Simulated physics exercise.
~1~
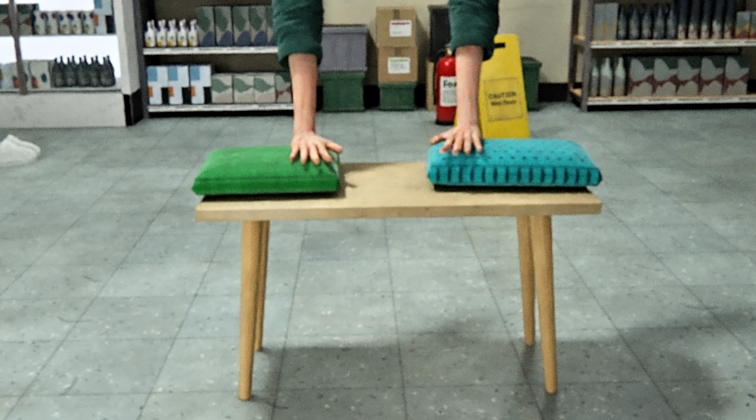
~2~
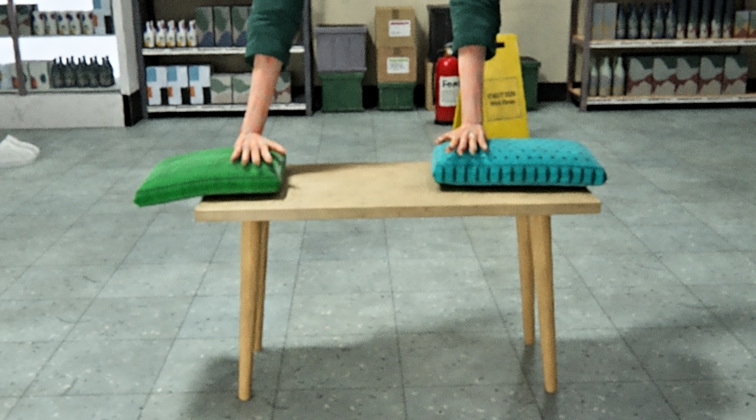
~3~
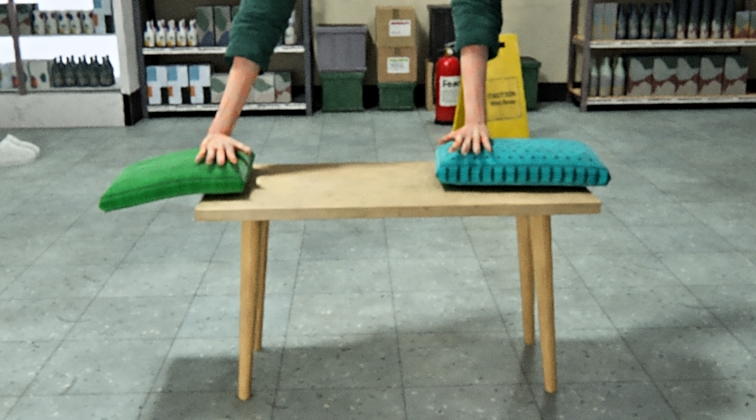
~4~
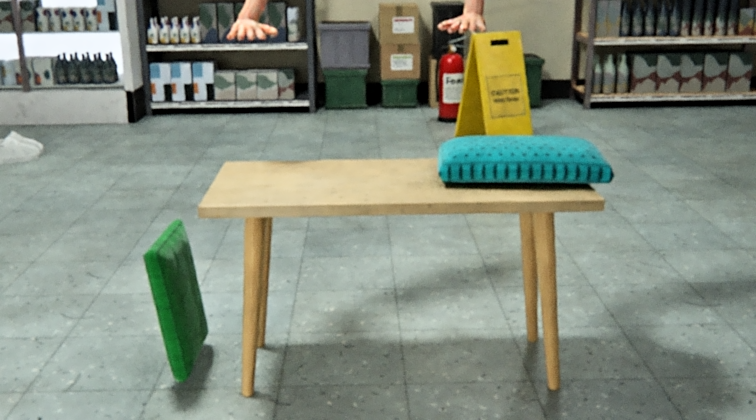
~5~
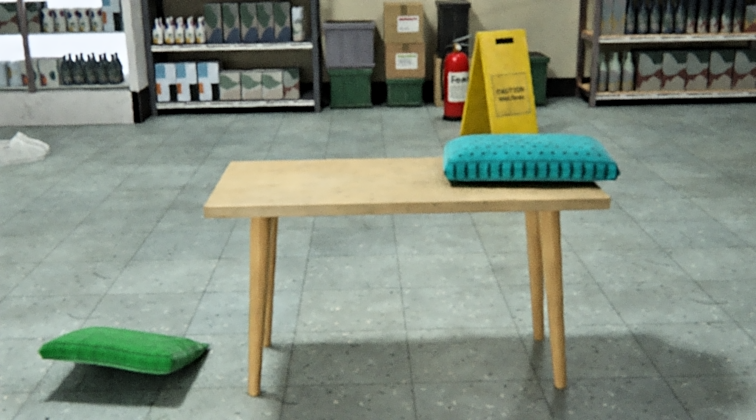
A green folded blanket, cushion-like in shape, rests under a hand on the left of a pale wooden table, with a turquoise pillow under another hand on the right. The slightly swaying view faces the table across a grey tiled floor, with stocked shelves, a red extinguisher and a yellow caution sign behind. The hands press down and the left one pushes the green piece outward until it overhangs the edge, while the turquoise pillow shifts barely rightward. Both hands lift away, and the green piece tips and drops upright beside the table. It ends flat on the floor at left, the pillow still on top.
